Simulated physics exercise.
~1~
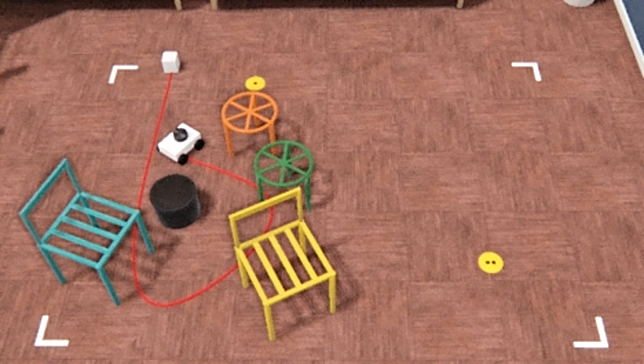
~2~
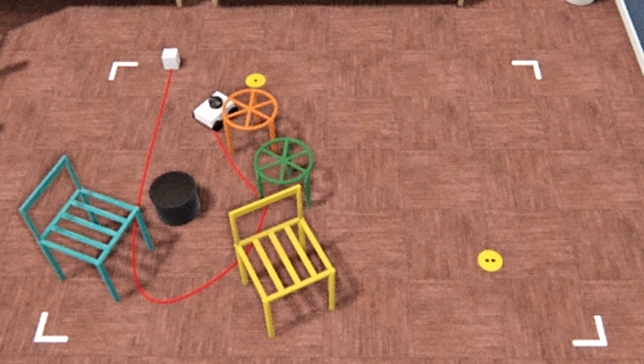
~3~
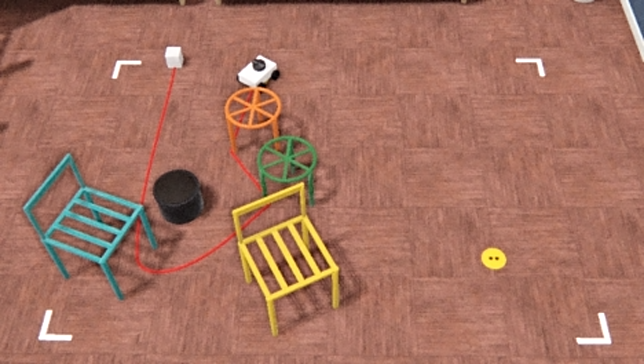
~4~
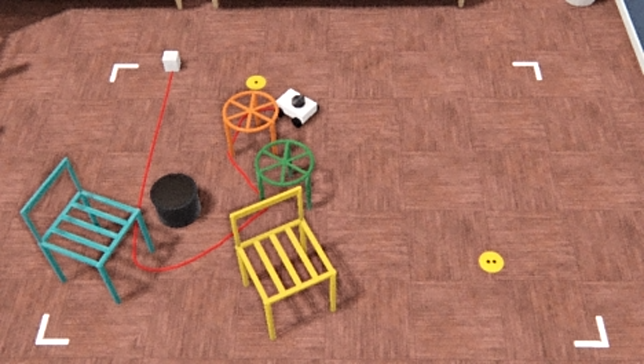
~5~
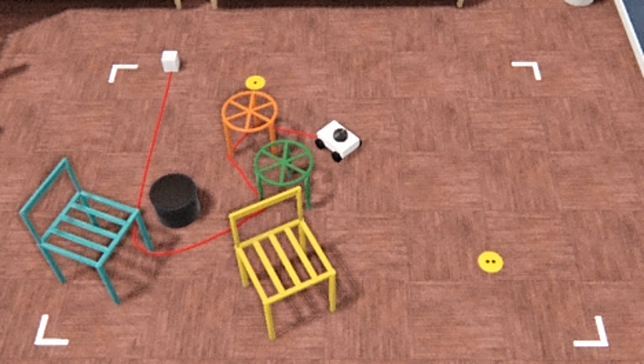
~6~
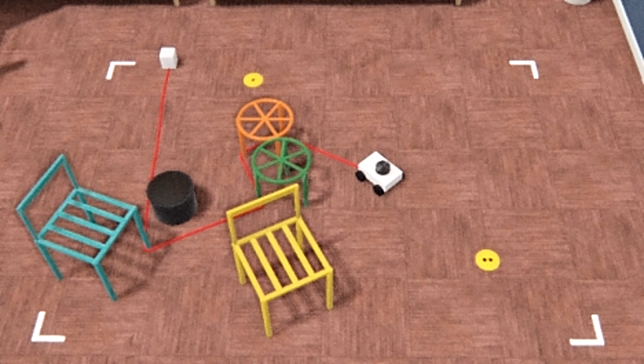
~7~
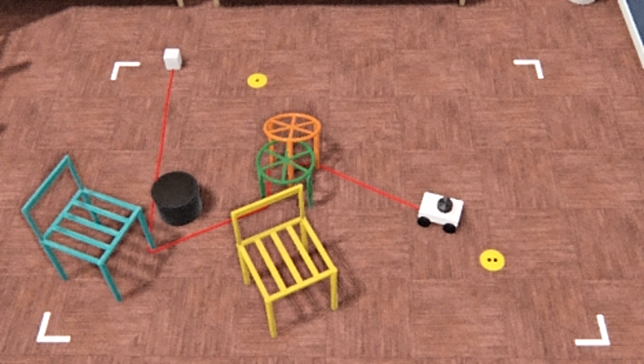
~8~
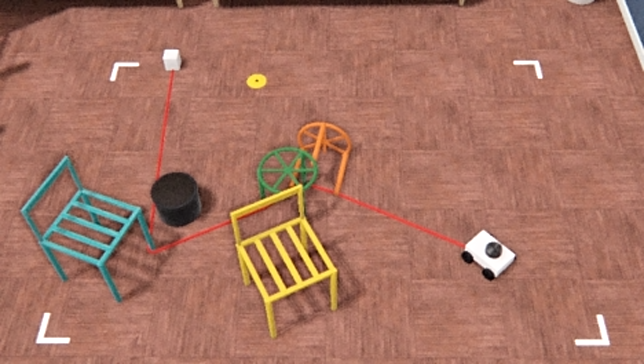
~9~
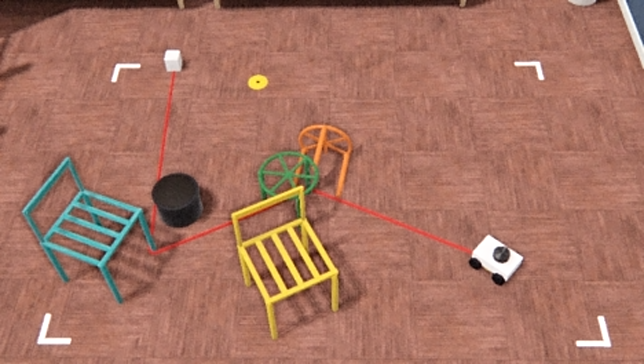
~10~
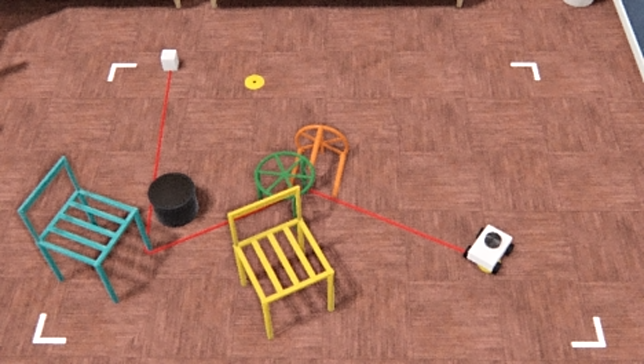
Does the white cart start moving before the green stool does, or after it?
The white cart starts moving before the green stool, which shifts slightly only once the cart is far over to the right.
